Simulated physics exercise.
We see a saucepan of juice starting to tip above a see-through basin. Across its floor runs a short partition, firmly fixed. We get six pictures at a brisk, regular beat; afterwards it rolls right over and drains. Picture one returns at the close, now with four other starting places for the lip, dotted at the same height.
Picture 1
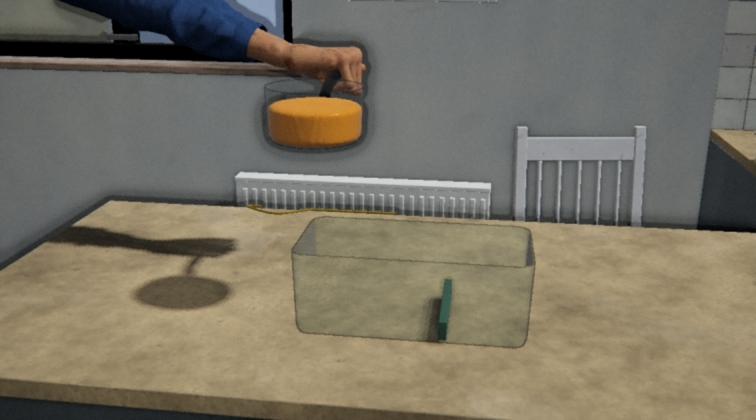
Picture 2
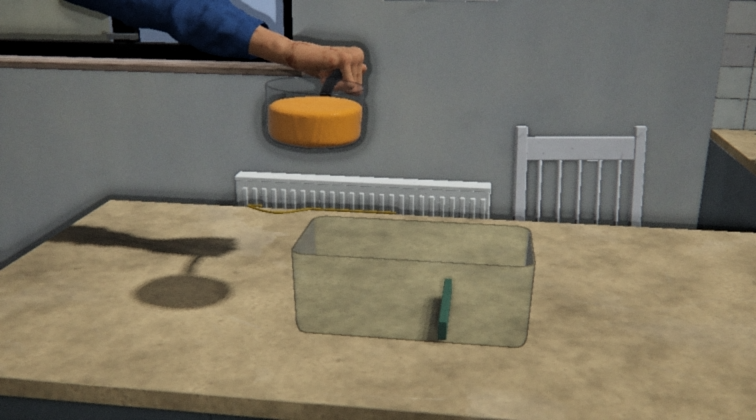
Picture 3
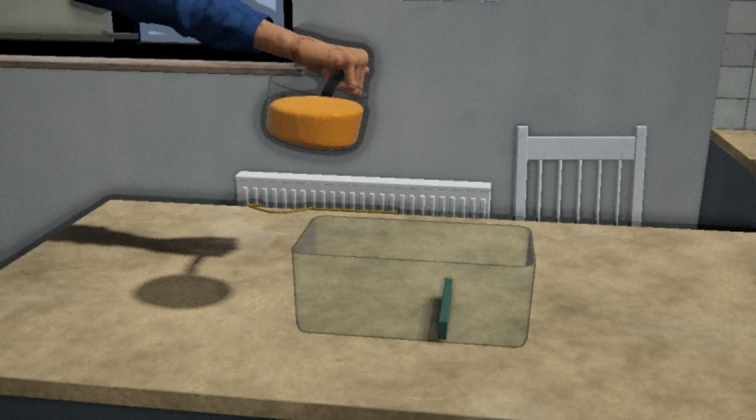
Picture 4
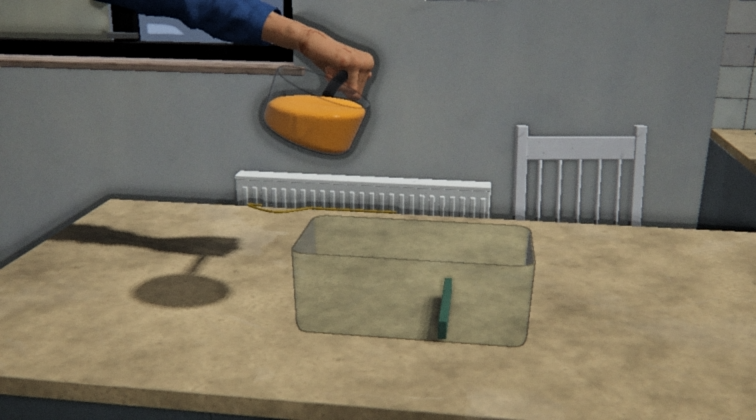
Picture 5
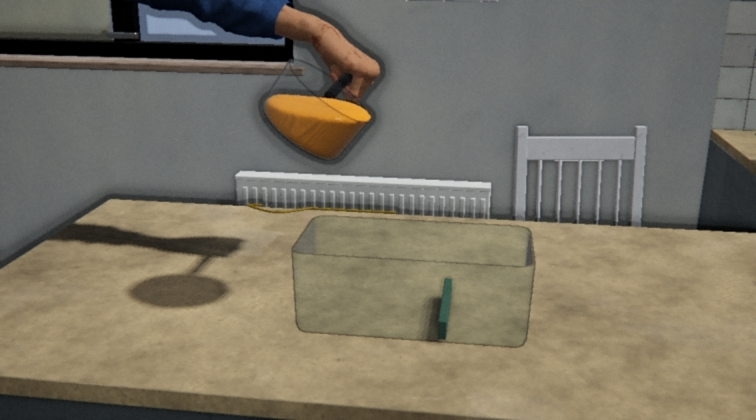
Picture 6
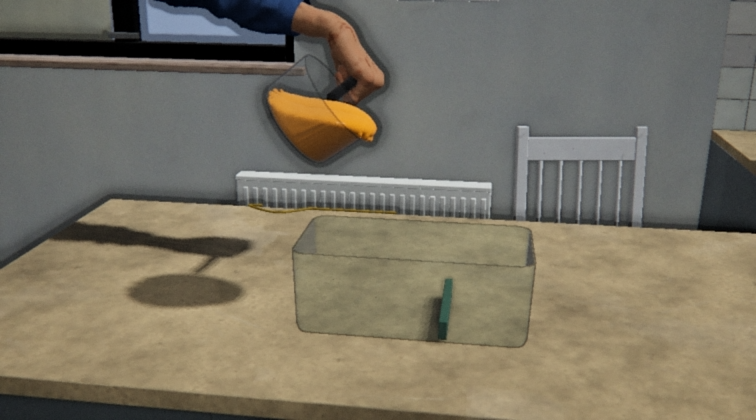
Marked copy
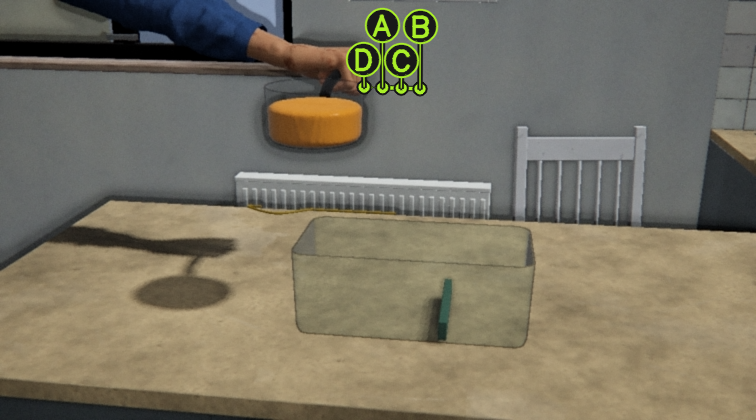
A hand held a clear pan of orange juice above a see-through basin on a table, then gradually tilted it to the right until the juice slipped just over the lip.
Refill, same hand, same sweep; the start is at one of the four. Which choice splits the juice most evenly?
It is B.
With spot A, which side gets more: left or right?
More ends on the left.
On the marked copy, A at (382, 87); B at (420, 88); C at (401, 88); D at (364, 87).
With A, about 81 % ends left of the wall and 14 % right of it; 5 % is lost outside.
With B, about 50 % ends left of the wall and 47 % right of it; 3 % is lost outside.
With C, about 68 % ends left of the wall and 26 % right of it; 6 % is lost outside.
With D, about 74 % ends left of the wall and 19 % right of it; 7 % is lost outside.
